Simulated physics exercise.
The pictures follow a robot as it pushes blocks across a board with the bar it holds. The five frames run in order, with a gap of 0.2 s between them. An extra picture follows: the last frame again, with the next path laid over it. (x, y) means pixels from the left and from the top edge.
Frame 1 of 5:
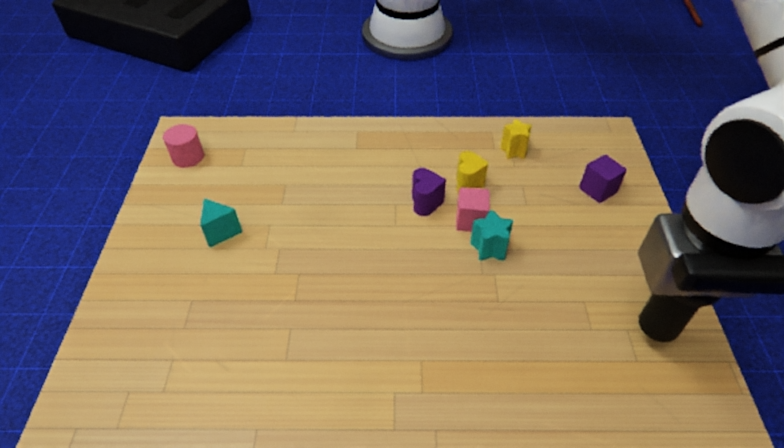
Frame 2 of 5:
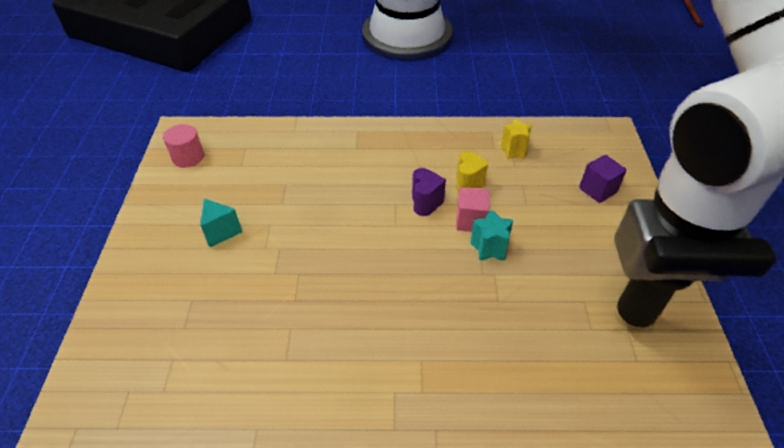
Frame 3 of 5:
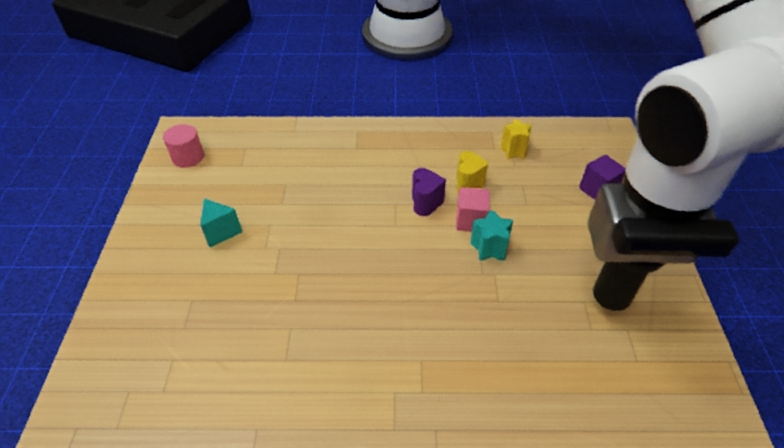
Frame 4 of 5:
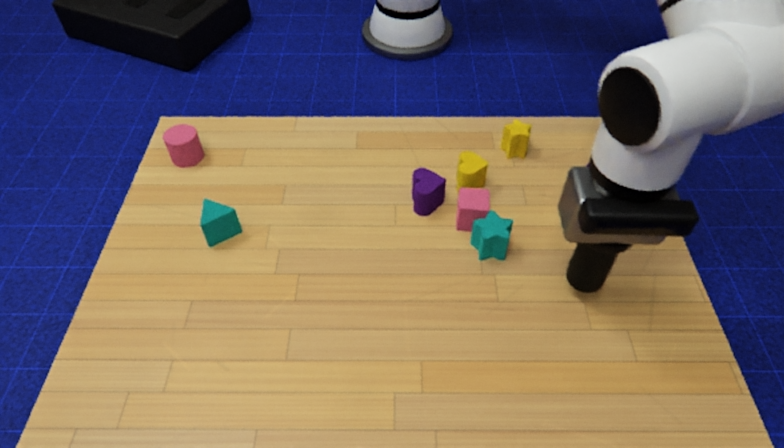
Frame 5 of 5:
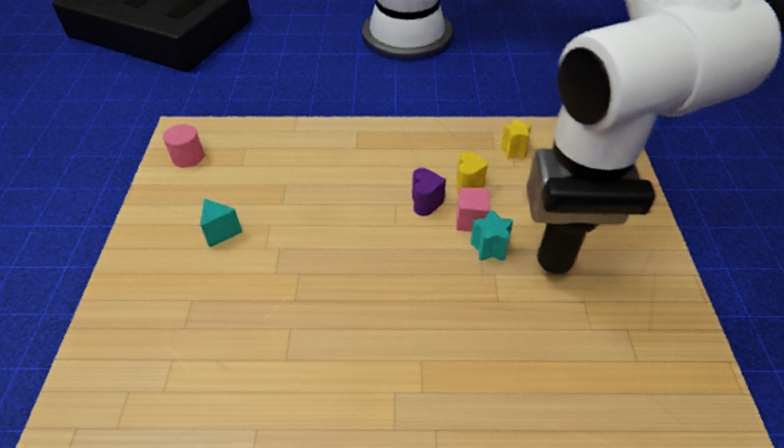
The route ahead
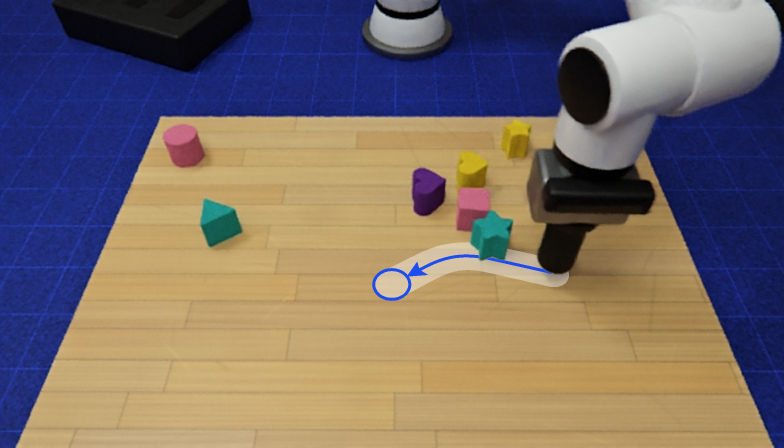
We see small coloured blocks scattered on a wooden table as a white robot arm with a black tip moves steadily left and slightly away across the right side, nearing the turquoise star while the blocks stay still.
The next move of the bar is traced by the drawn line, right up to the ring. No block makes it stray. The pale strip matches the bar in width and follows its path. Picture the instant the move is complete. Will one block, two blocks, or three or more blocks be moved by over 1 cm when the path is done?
It should be two, as far as I can tell.
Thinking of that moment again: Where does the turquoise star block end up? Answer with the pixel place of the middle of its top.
The middle of its upper face should be somewhere near (453, 210).
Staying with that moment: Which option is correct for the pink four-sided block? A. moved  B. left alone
Option A.
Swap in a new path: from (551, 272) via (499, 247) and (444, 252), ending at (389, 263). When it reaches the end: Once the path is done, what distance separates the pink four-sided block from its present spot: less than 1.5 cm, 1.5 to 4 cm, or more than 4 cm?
It ends 1.5 to 4 cm away.
The line goes from (551, 272) over (494, 260) and (440, 261) to (392, 284).
The first path, step by step. One third of the way, bar at (496, 248); pink four-sided block at (469, 193); turquoise star block at (476, 217), turned 40° clockwise.
Two thirds of the way, bar at (440, 249); pink four-sided block at (463, 187), turned 20° clockwise; turquoise star block at (453, 210), turned 75° clockwise.
At the end, bar at (392, 273); purple heart block unmoved; pink four-sided block at (463, 187), turned 20° clockwise; turquoise star block at (453, 210), turned 75° clockwise.
